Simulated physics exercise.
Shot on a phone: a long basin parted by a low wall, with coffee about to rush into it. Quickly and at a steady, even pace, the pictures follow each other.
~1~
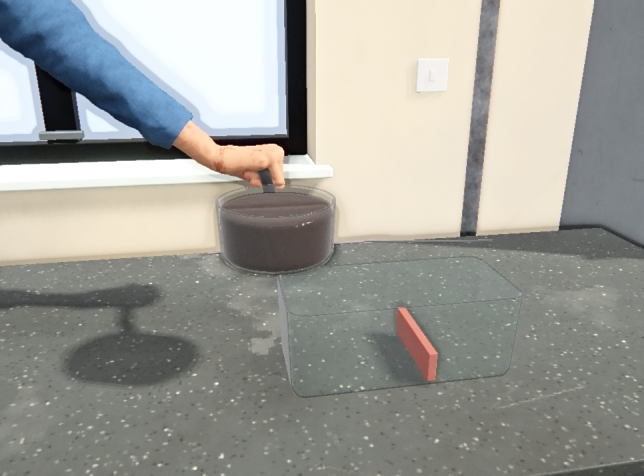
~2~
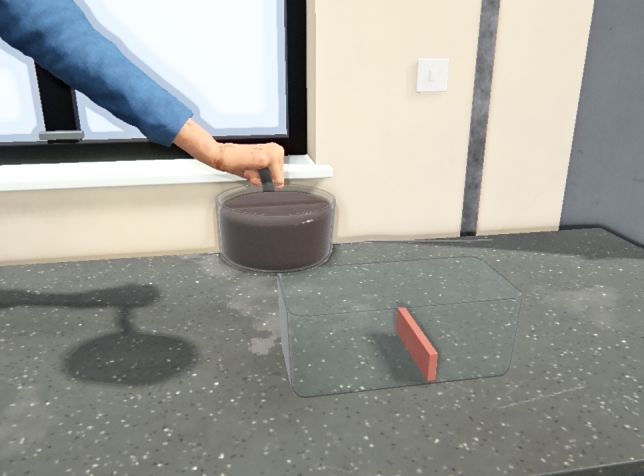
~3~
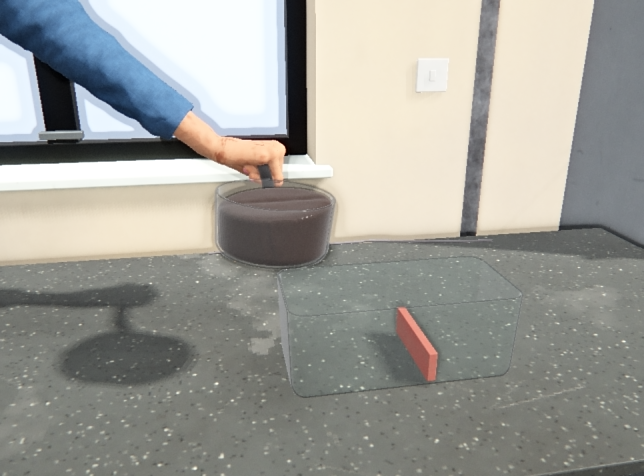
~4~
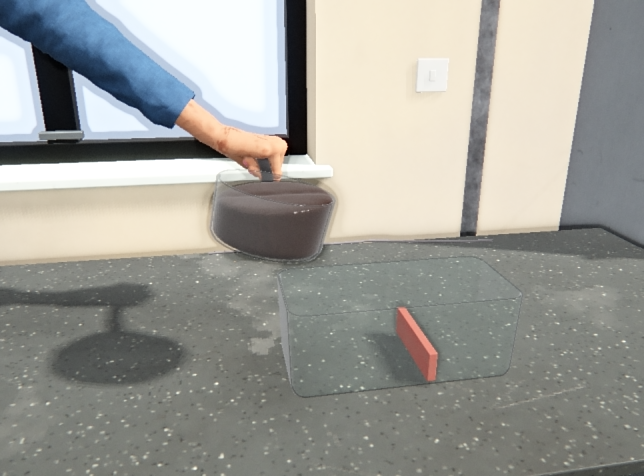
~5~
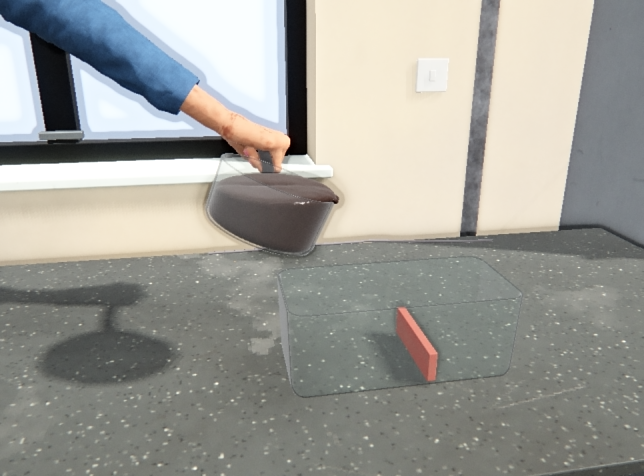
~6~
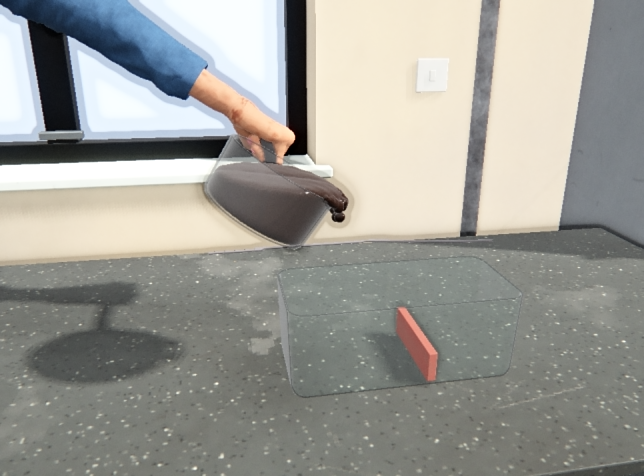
A round, clear container of dark coffee, gripped from above by a hand in a blue sleeve, tilted gradually to the right above a glass basin with a low red wall, and coffee began slipping over its rim.
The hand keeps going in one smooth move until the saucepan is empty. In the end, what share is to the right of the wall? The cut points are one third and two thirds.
Reaches a third, not past two thirds.
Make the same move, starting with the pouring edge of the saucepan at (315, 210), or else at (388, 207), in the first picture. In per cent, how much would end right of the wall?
In turn 30 and 55 in a hundred.
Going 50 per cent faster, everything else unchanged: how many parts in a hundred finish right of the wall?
I'd say close to 45 %.
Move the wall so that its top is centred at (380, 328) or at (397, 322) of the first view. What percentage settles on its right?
Note: Roughly 85 % in case one, 75 % in case two.
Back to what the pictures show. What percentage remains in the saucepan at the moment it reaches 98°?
Around 25 percent remains.
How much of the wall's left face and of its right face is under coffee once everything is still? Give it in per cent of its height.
Once it is still, the left part shows 50 per cent and the right part 60.
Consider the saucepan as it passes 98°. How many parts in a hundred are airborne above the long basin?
It's close to 55 %.
A moment on, the saucepan is tipped on its side and 24 per cent is still to pour, 16 is left of the wall and 8 right of it.
Next, the saucepan is tipped right over and 1 per cent is still to pour, 30 is left of the wall and 55 right of it.
Then the saucepan is tipped right over and 0 per cent is still to pour, 49 is left of the wall and 46 right of it.
Later the saucepan is tipped right over and 0 per cent is still to pour, 54 is left of the wall and 42 right of it.
In the end 54 per cent lies left of the wall, 42 right of it and 4 outside.
